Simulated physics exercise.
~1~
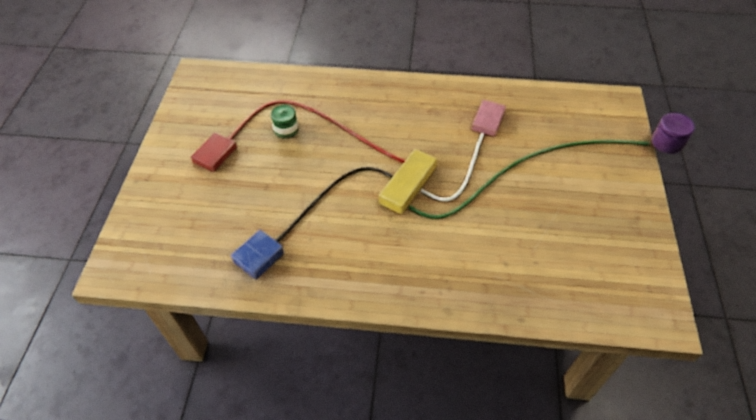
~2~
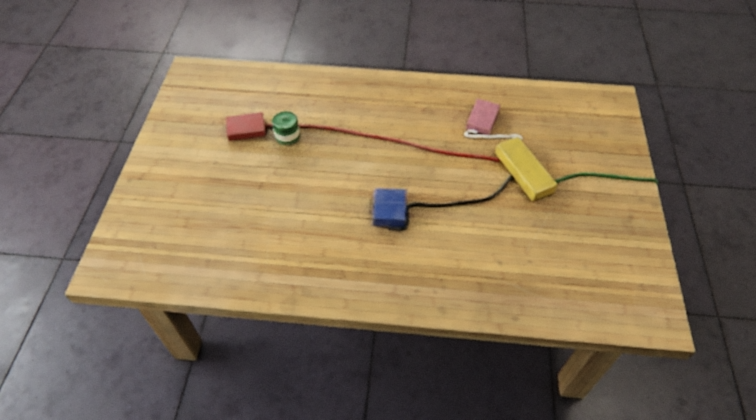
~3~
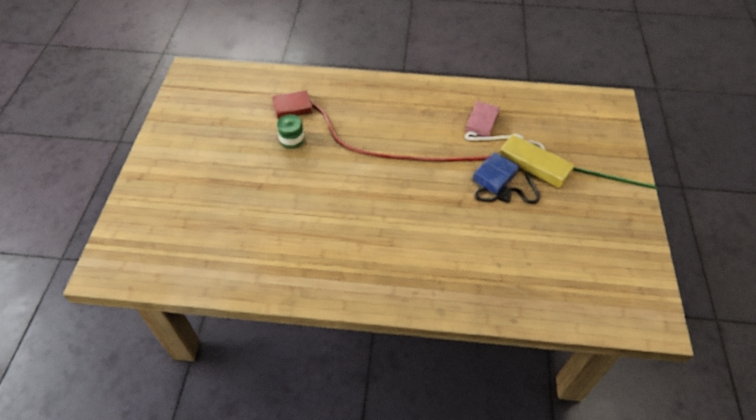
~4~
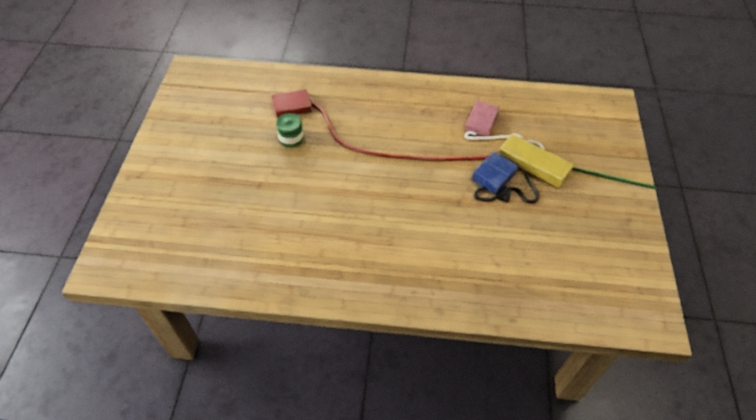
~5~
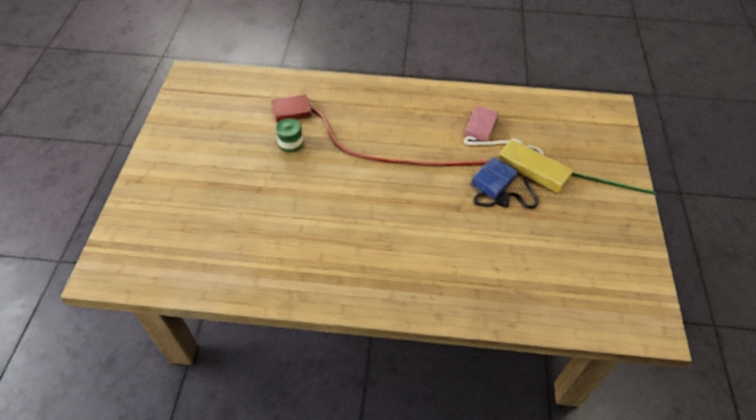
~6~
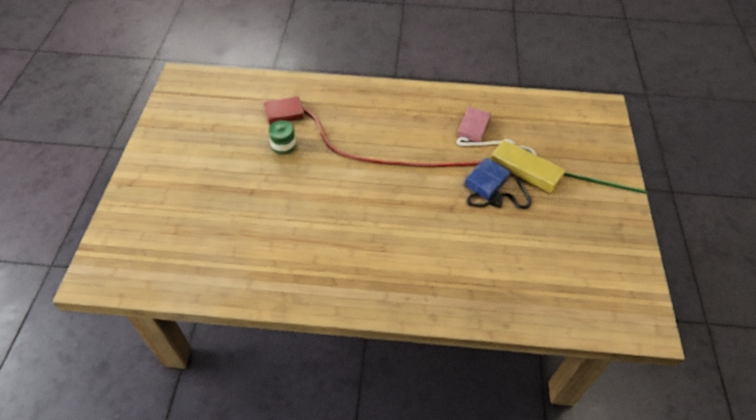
On a wooden kitchen table above a dark tiled floor, a yellow power strip sits among a blue reader, a red charger, a pink drive and a small green tin, with a purple speaker at the right edge on a green cable. The speaker drops out of sight, and the strip slides right, dragging the blue reader and the red charger along by their cables. The charger reaches the green tin, which shifts slightly, and ends up behind it. The reader travels farther and stops against the strip, its black cable bunched up. Everything then rests, the pink drive still in place and the green cable stretching over the edge.
